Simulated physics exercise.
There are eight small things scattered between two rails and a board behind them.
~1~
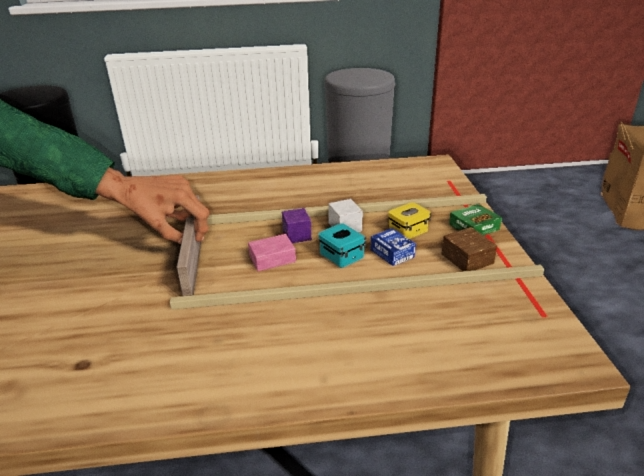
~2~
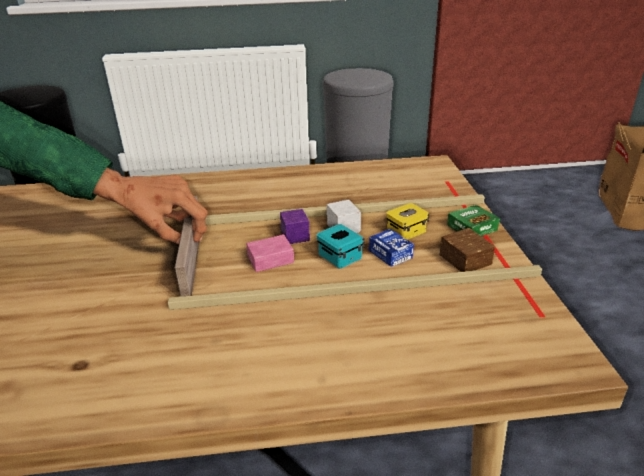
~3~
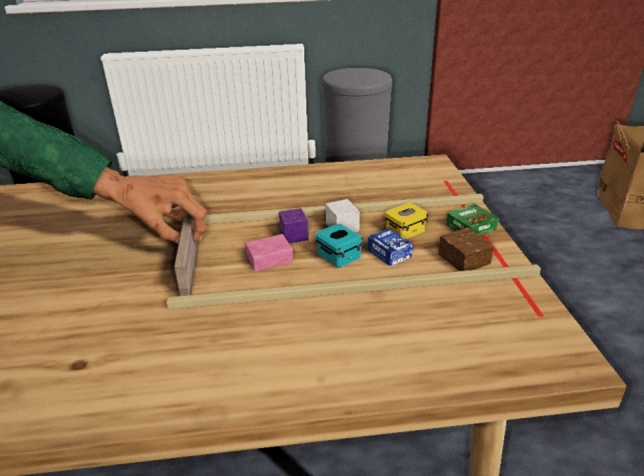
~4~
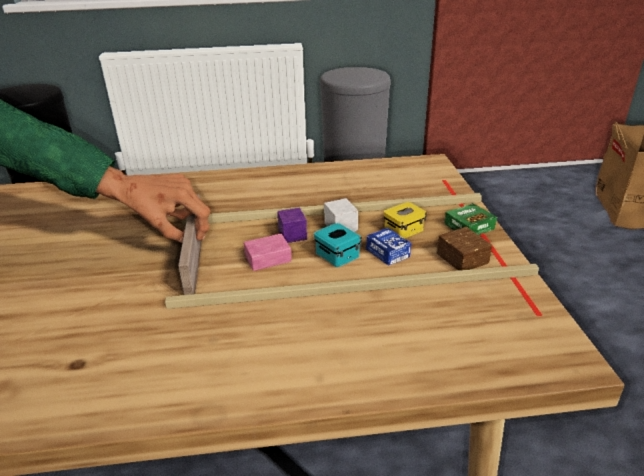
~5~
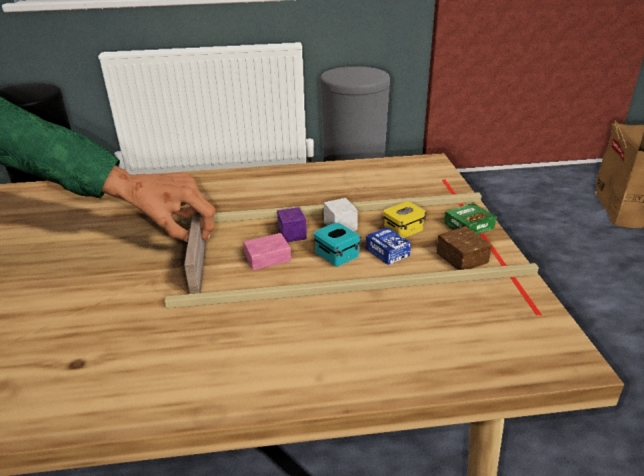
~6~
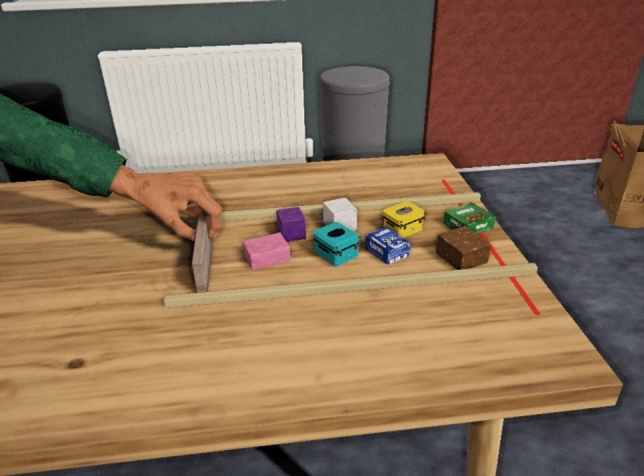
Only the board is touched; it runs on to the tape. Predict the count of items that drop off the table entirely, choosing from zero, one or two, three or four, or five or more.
Tally: Over four.
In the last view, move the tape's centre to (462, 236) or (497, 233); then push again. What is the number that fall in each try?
You'd get 5 the first time and 8 the second.
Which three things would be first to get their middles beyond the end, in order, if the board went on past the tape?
Earliest to latest: The green box, the brown block, the blue box.
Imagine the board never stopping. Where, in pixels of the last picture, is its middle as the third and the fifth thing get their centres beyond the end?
About (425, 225) and about (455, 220).
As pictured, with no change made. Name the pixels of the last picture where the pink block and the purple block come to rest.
Around (506, 234) and around (484, 210).
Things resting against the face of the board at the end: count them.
At rest, 2 are in contact.
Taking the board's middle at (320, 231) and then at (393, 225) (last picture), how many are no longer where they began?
So far 5, and 8 at the second.
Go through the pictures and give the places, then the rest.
The first frame shows green box (475, 221); brown block (469, 250); yellow case (409, 221); board (192, 244); tape (487, 236).
The second frame shows brown block (467, 250); purple block (295, 227).
The third frame shows yellow case (406, 222); board (189, 243).
The fourth frame shows green box (470, 221); turquoise case (337, 245).
The fifth frame shows brown block (464, 249); white block (341, 216).
The sixth frame shows green box (469, 220); brown block (463, 248); yellow case (403, 220); board (204, 240); tape (481, 234).
Soon after, none off yet; green box at rest near (469, 220); brown block at rest near (463, 248); yellow case at rest near (403, 220).
Then, none off yet; green box at rest near (471, 219); brown block moved about its own width near (495, 247); yellow case moved about its own width near (432, 220).
Further on, two off so far; green box on the floor near (490, 464); brown block falling near (530, 361); yellow case moved well along near (494, 208).
At rest, the number that fall off is five or more; fallen, turquoise case, white block, blue box, yellow case, brown block and green box.
